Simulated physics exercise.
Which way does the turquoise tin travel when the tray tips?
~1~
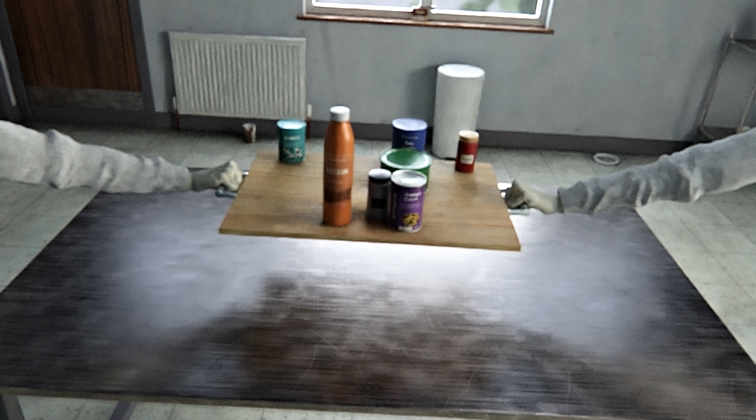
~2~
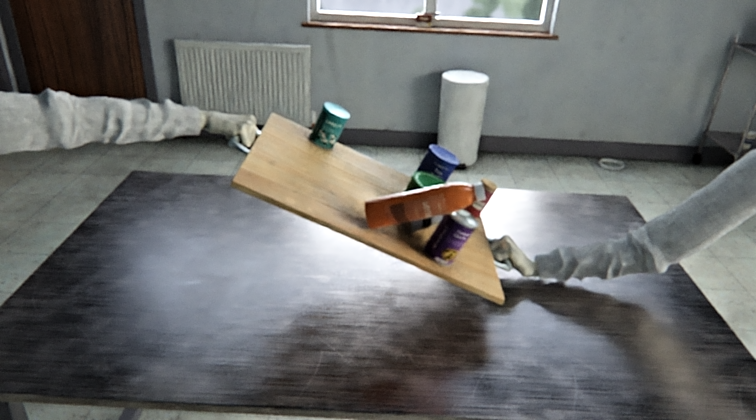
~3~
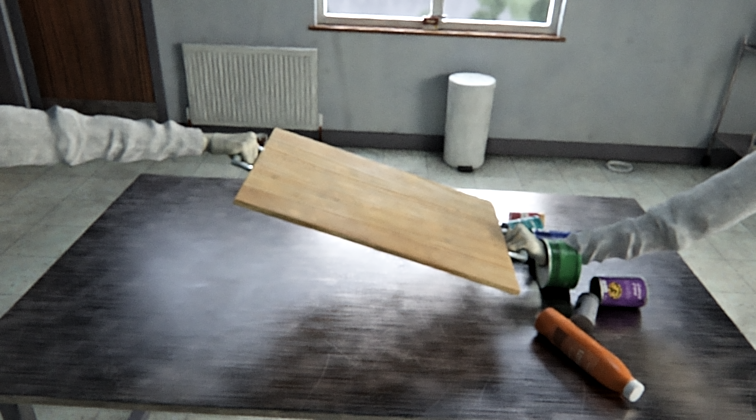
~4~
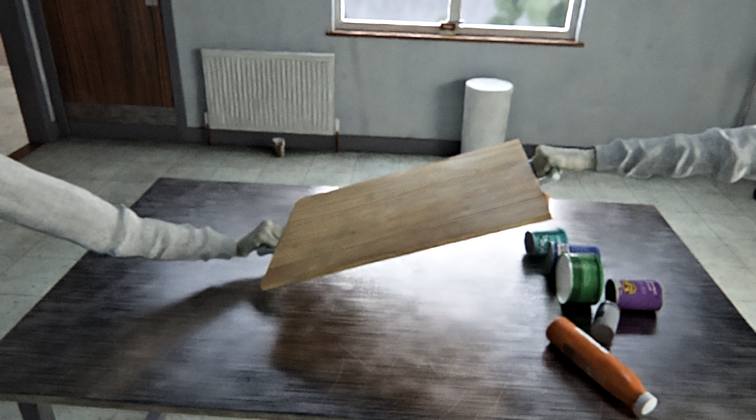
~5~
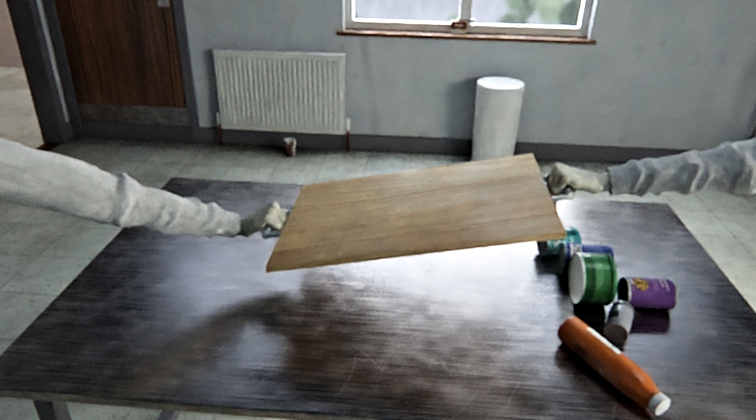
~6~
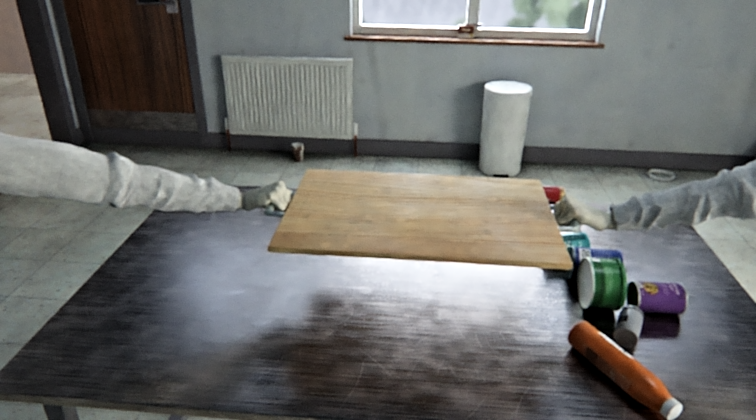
It travels to the right, going off the lowered edge of the tray and ending up on the table on that side.
